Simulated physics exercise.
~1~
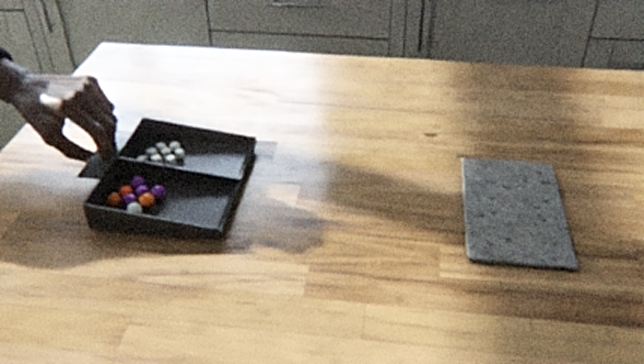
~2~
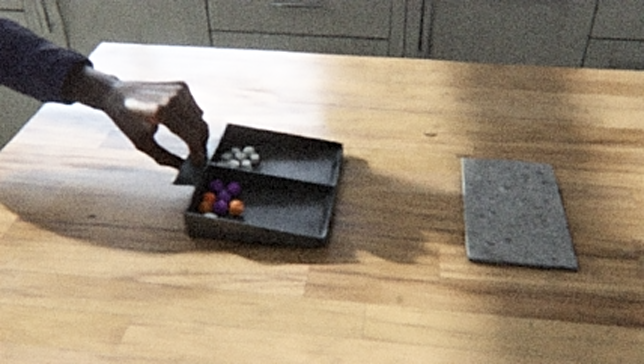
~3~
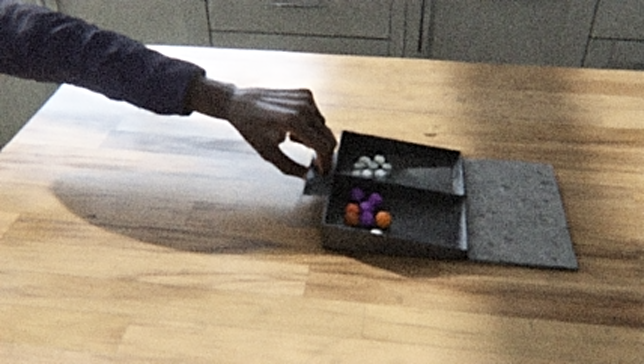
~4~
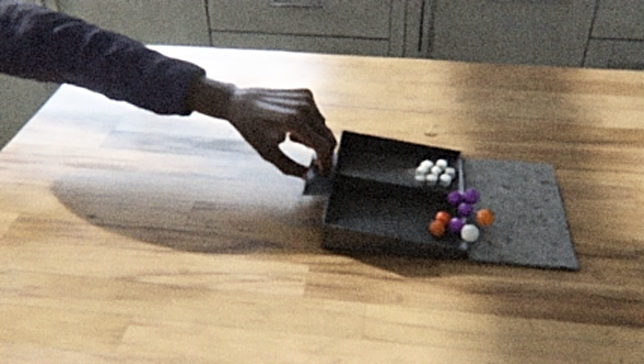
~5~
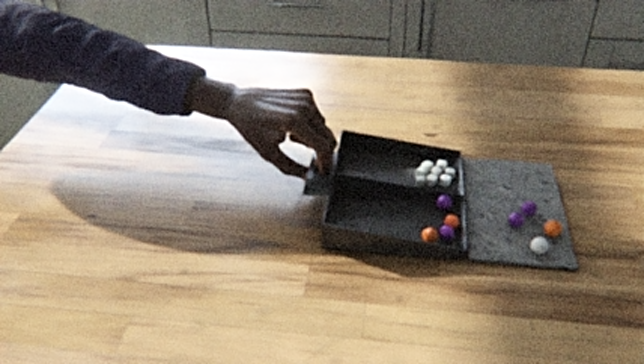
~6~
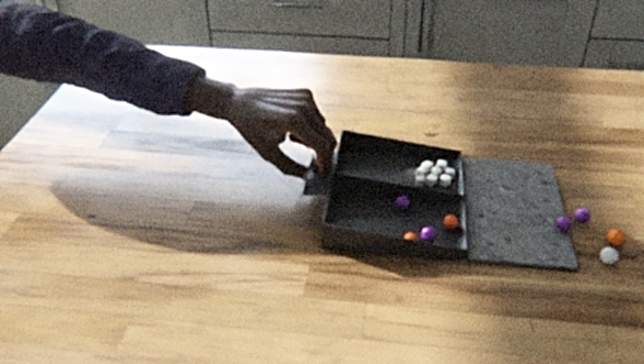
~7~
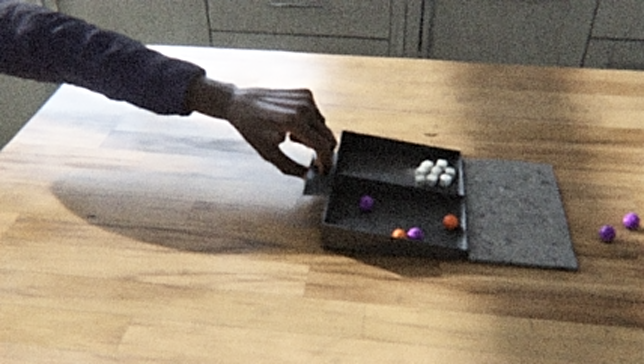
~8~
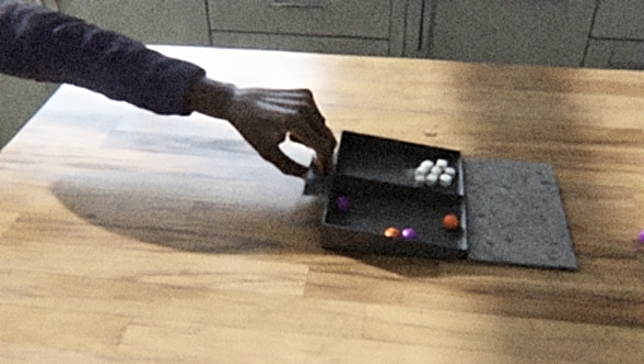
On a wooden tabletop, a hand pushes a divided black tray rightward until it stops against a grey slab. The white balls slide forward but stay in the far section, while some of the mixed balls in the near section spill over the slab and roll off right, the rest remaining inside.
